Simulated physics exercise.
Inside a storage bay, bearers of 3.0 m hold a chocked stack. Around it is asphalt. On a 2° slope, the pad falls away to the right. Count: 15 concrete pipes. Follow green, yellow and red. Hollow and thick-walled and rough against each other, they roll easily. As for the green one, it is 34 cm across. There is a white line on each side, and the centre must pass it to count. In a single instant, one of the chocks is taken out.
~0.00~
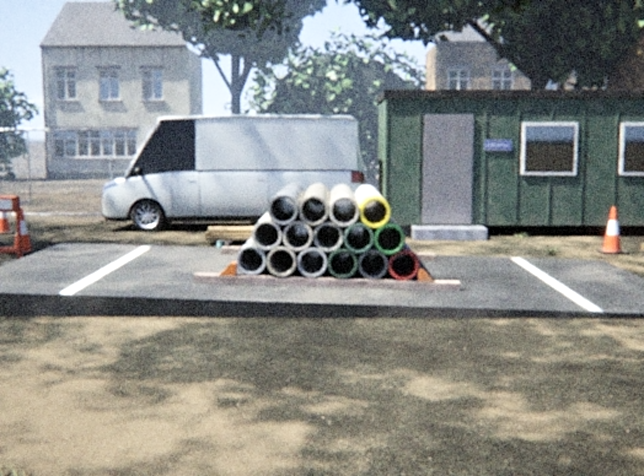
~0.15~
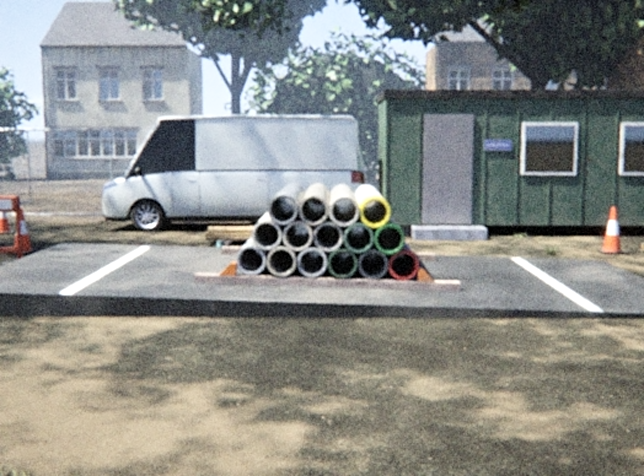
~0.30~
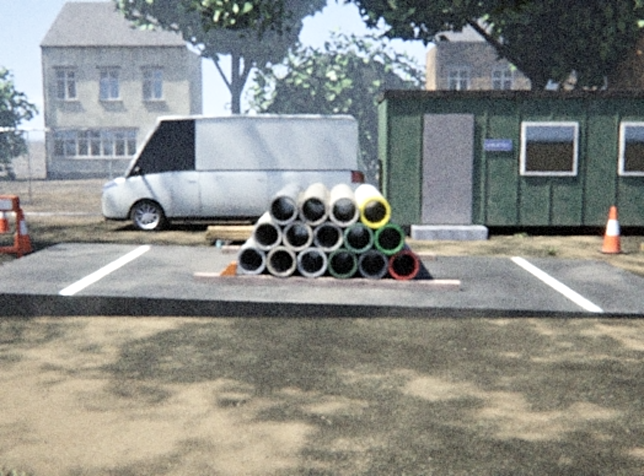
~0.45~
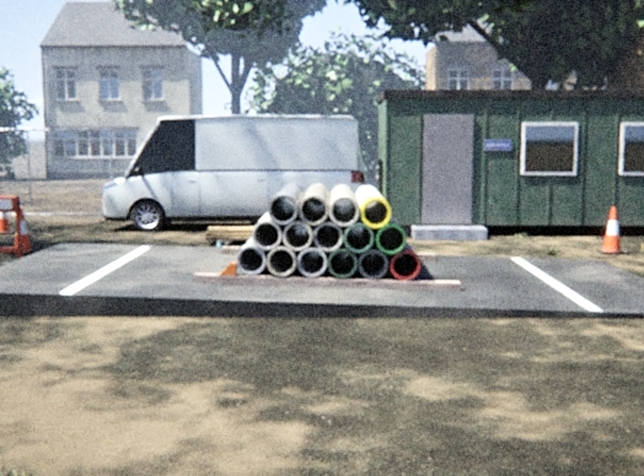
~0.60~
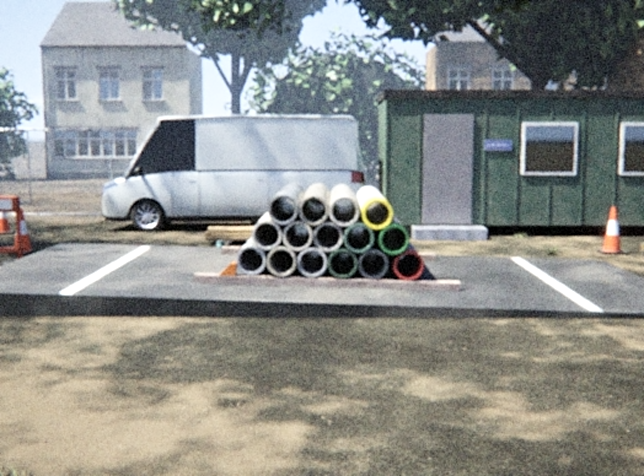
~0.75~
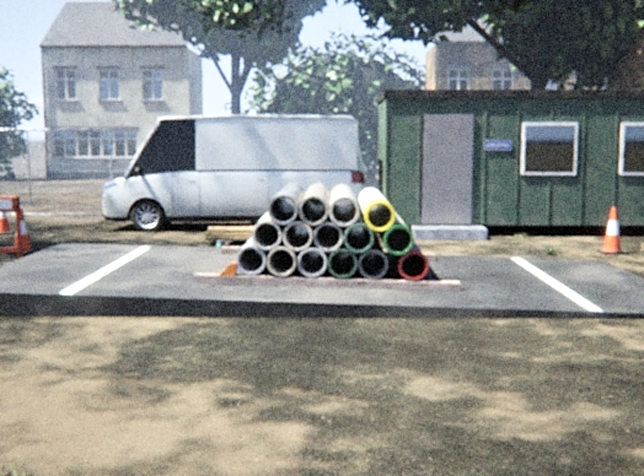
Outside a green cabin, a stack of concrete pipes losing its right chock, the yellow, green and red ones then shifting slightly right.
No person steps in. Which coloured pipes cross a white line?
Here it goes: Green goes over a line, yellow goes over a line, red goes over a line.
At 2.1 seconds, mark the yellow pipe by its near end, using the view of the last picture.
Near (408, 266).
By 2.1 s, green is on the bearers, 25 cm from the bearers' right end, rolling right; yellow is on the bearers, 60 cm from the bearers' right end, rolling right; red is off the bearers, 45 cm short of the right line, rolling right; 0 over a line so far.
By 3.9 s, green is off the bearers, 105 cm short of the right line, rolling right; yellow is on the bearers, 20 cm from the bearers' right end, rolling right; red is past the right line; 1 over a line so far.
By 6.0 s, green is past the right line; yellow is past the right line; as before, red; 3 over a line so far.
Finally (10.9 s), green is past the right line; yellow is past the right line; red is past the right line; 7 over a line so far.
